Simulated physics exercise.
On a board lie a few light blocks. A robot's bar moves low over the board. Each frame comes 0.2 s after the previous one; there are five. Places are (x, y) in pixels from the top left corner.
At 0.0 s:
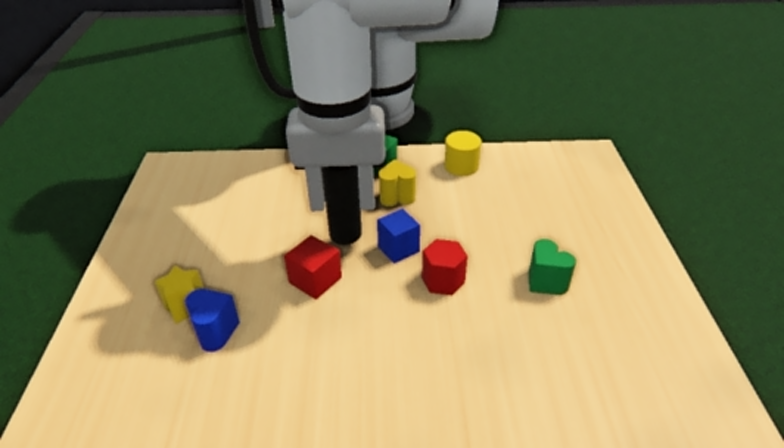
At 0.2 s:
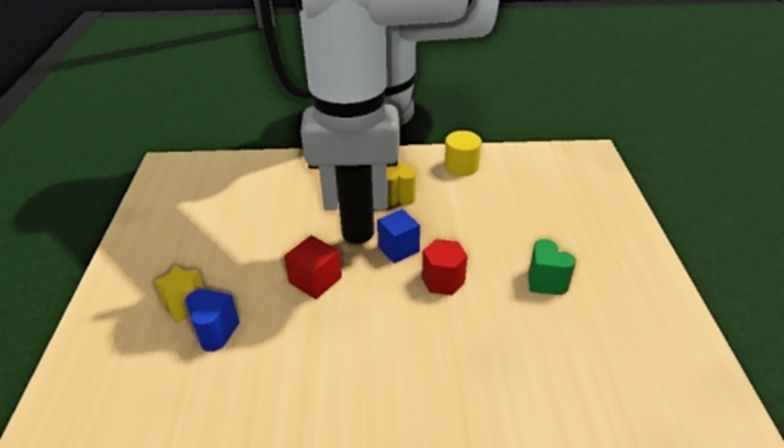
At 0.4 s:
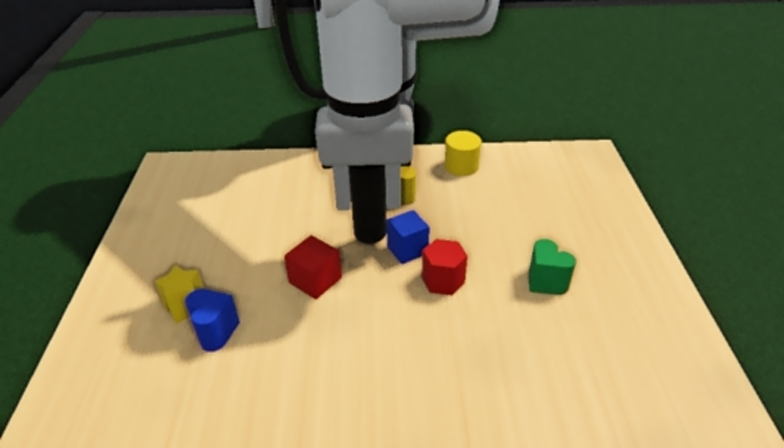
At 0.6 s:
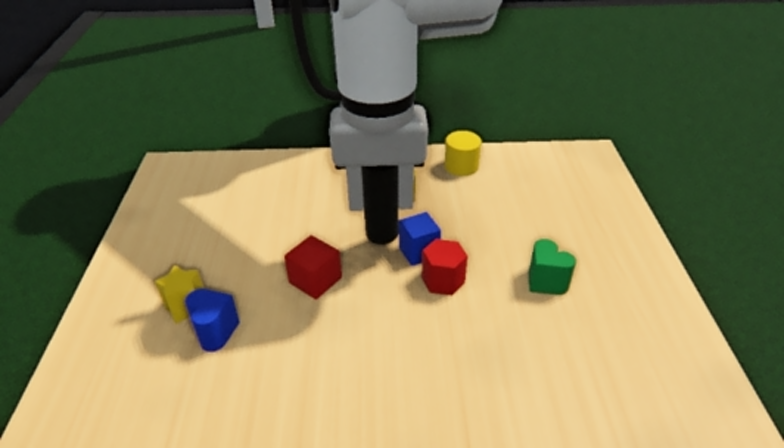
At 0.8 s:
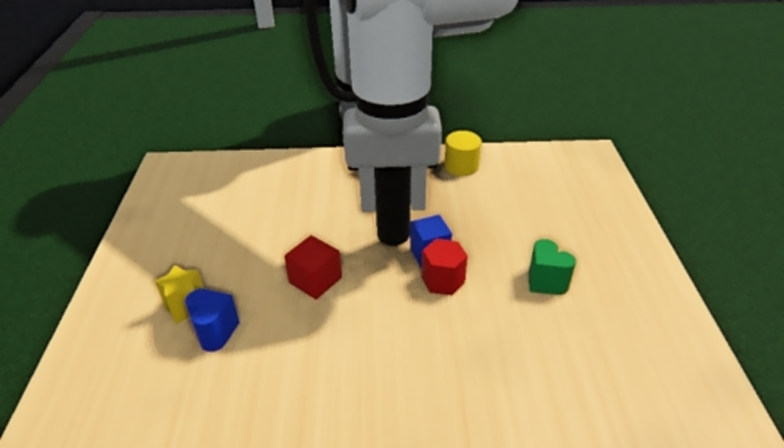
At first, a robot's dark bar stands low over a light board, between a red block and a blue square block, with other coloured blocks scattered around. The bar slides right and meets the blue block, then pushes it right, close behind the red hexagon, while the hexagon and green heart stay still.
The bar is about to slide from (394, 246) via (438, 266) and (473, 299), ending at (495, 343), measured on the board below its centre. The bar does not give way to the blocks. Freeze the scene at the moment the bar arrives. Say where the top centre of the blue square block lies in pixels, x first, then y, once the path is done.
It comes to (480, 233).
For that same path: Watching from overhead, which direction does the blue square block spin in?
Rotates counter-clockwise.
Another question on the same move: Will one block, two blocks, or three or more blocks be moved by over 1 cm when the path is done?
This push will displace two blocks.
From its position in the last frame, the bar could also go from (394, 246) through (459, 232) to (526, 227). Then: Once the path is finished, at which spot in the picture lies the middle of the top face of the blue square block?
The top centre is at (466, 227).
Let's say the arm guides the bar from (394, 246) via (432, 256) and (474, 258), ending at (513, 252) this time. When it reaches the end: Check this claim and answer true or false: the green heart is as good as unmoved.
That is false.
The first path, step by step. One third of the way, bar (440, 257); blue square block (473, 232); red hexagon (461, 264), turned 40° clockwise.
Two thirds of the way, bar (475, 289); blue square block (480, 233), turned 20° anticlockwise; red hexagon (500, 300), turned 45° clockwise.
At the end, bar (496, 333); blue square block (480, 233), turned 20° anticlockwise; red hexagon (537, 337); green heart not moved.
